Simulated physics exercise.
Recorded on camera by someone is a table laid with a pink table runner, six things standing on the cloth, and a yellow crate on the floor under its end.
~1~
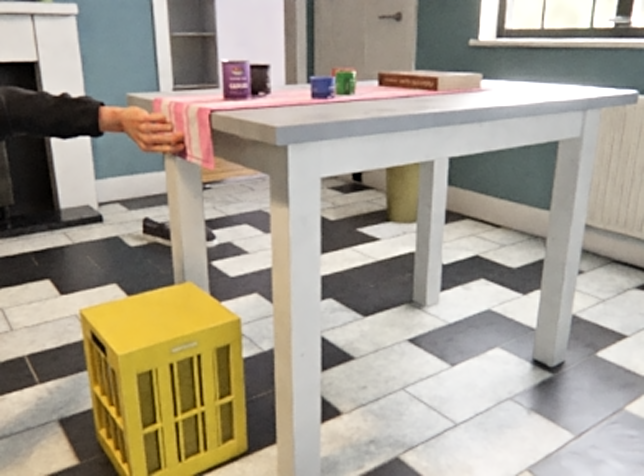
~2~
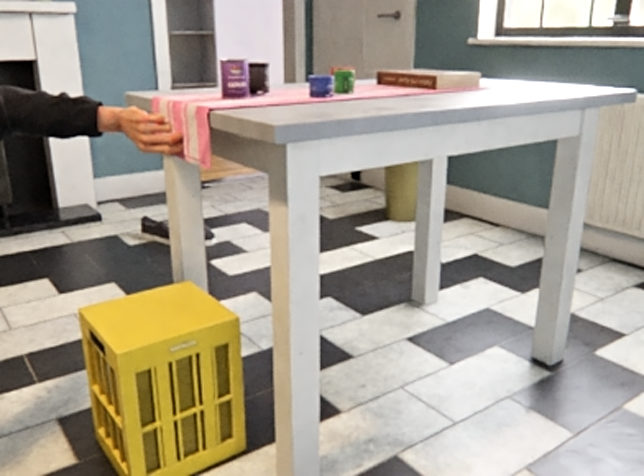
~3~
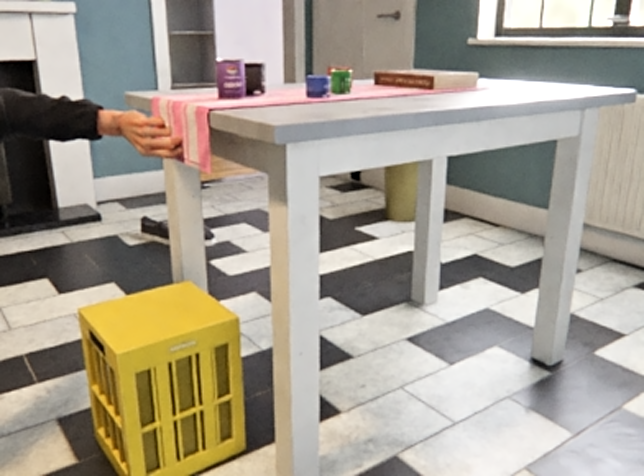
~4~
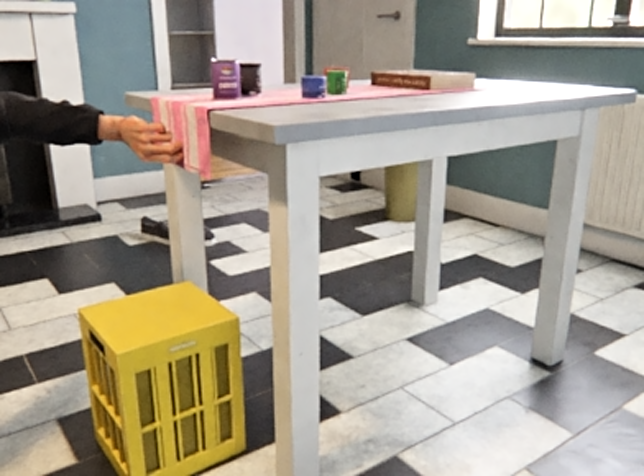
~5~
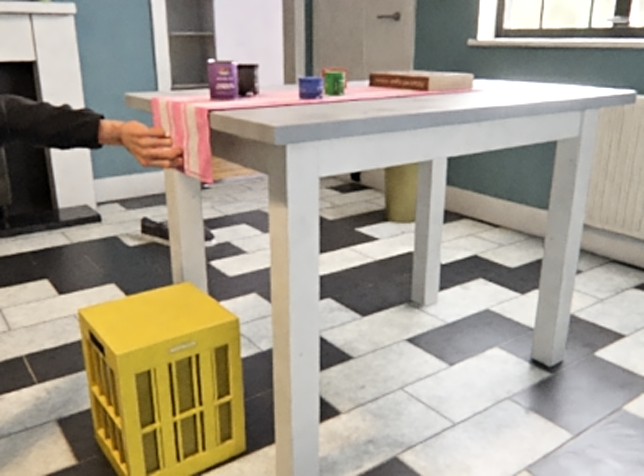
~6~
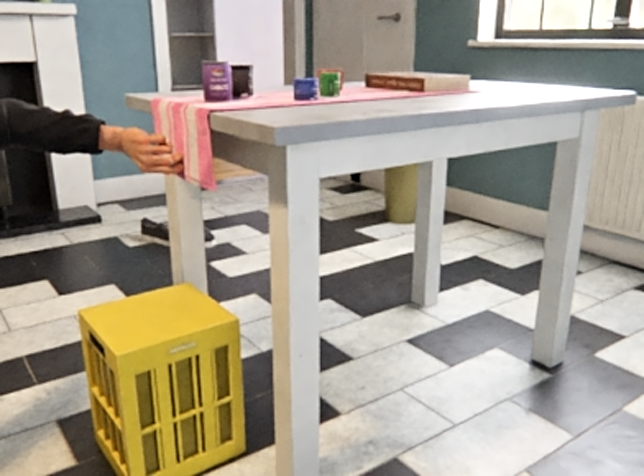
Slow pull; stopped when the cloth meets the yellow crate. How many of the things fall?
Count: Three.
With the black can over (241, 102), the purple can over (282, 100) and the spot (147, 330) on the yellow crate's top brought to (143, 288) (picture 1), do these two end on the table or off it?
As for the black can, it leaves the top; as for the purple can, it leaves the top.
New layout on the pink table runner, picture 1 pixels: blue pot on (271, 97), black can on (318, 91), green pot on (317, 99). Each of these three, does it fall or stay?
The blue pot ends up off, the black can stays put, the green pot ends up off.
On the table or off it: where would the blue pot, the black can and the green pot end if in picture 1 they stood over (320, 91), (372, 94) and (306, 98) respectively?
Of the three, the blue pot stays aloft, the black can stays aloft and the green pot ends off the top.
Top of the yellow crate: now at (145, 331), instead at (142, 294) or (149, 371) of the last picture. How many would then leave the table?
Going over the edge would be 2 and 4.
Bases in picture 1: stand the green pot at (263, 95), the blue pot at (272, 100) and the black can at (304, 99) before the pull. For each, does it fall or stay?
The green pot topples down; the blue pot topples down; and the black can topples down.
Soon after, hem near (183, 203); all still up.
Then, hem near (184, 236); purple can gone.
Further on, hem near (186, 291); purple can, black can and blue pot gone.
At rest, hem on the crate; purple can, black can and blue pot gone. Over the edge go three.
